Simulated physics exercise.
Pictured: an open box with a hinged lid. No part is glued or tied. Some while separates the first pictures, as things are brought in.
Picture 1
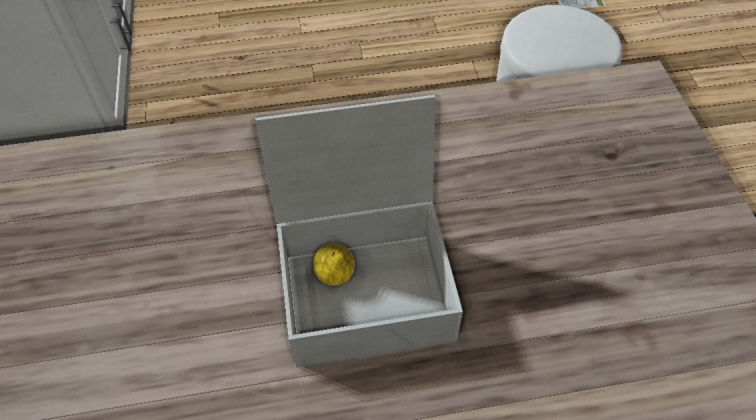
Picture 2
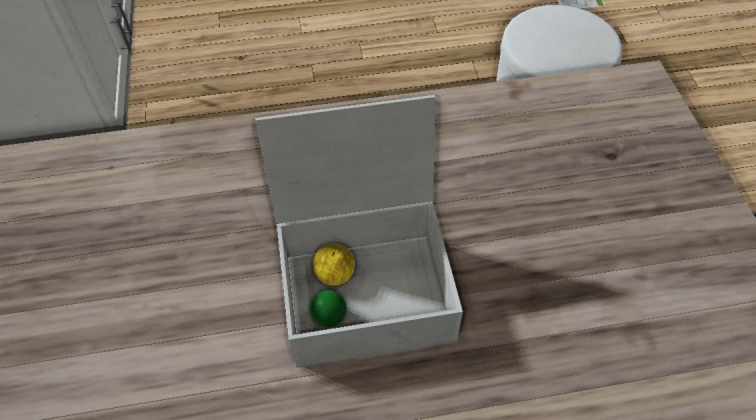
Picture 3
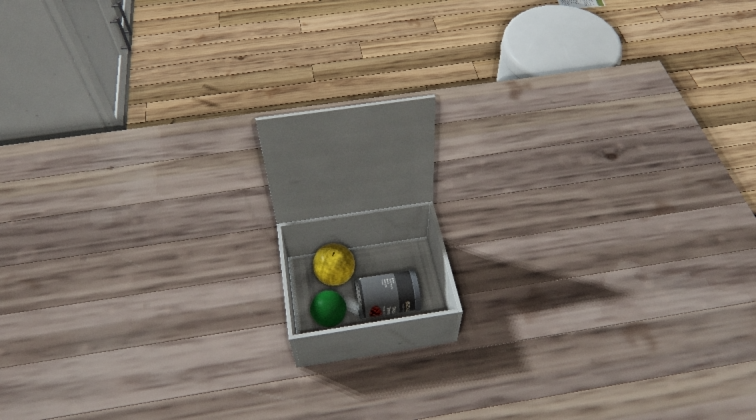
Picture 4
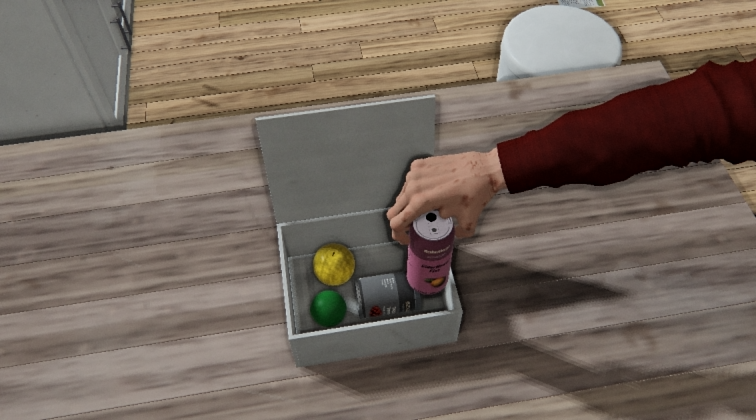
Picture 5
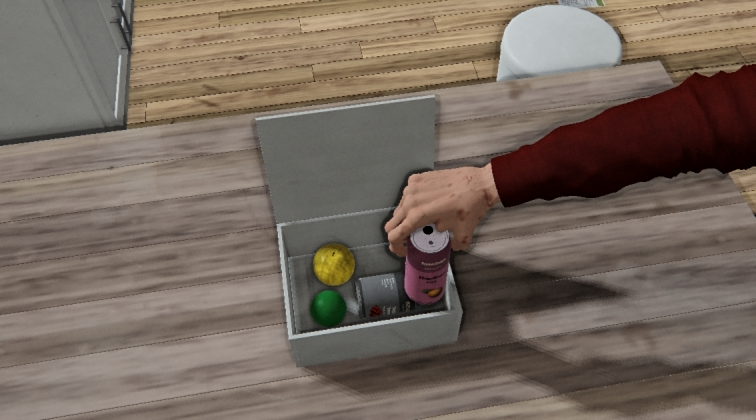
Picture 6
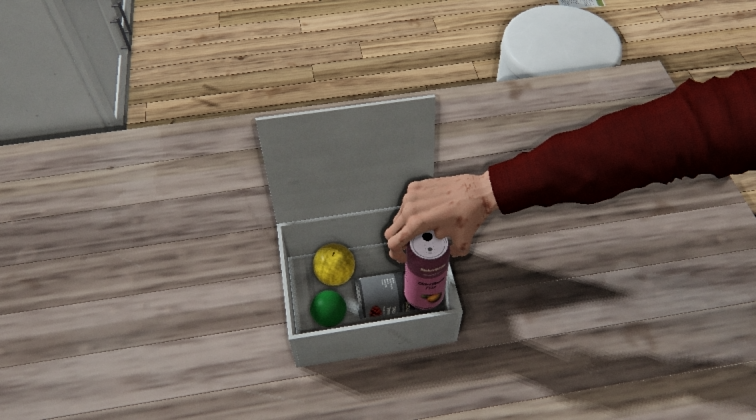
A hand in a dark red sleeve lowering a pink can into an open box holding yellow and green fruit and a grey tin.
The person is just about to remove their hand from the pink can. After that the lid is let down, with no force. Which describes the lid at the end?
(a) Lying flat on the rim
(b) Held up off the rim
b.
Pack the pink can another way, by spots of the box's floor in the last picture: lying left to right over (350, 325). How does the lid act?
Note: It lowers fully.
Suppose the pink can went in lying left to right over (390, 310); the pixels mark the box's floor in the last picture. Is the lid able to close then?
Lid down.
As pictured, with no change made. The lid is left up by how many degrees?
Close to 20 degrees.
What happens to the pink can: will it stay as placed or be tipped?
Well, it ends up skewed.
Then, 0.60 s past the last view, pink can rocked 38° from its first pose near (435, 290); grey tin displaced about its own width; yellow apple displaced a little.
Then, 1.40 s past the last view, lid 72° above the rim; pink can rocked 47° from its first pose near (430, 286); grey tin displaced about its own width; yellow apple displaced a little.
Then, 1.90 s past the last view, lid 34° above the rim; pink can rocked 47° from its first pose near (429, 285); grey tin displaced about its own width; yellow apple displaced a little.
Then, 3.60 s past the last view, lid 19° above the rim; pink can rocked 46° from its first pose near (427, 283); grey tin displaced about its own width; yellow apple displaced a little.
Finally, lid 19° above the rim; down or leaning hard in the box, pink can; moved from the start, grey tin; the other 2 still in place. Final places as the last picture's camera would see them, pink can near (427, 284).
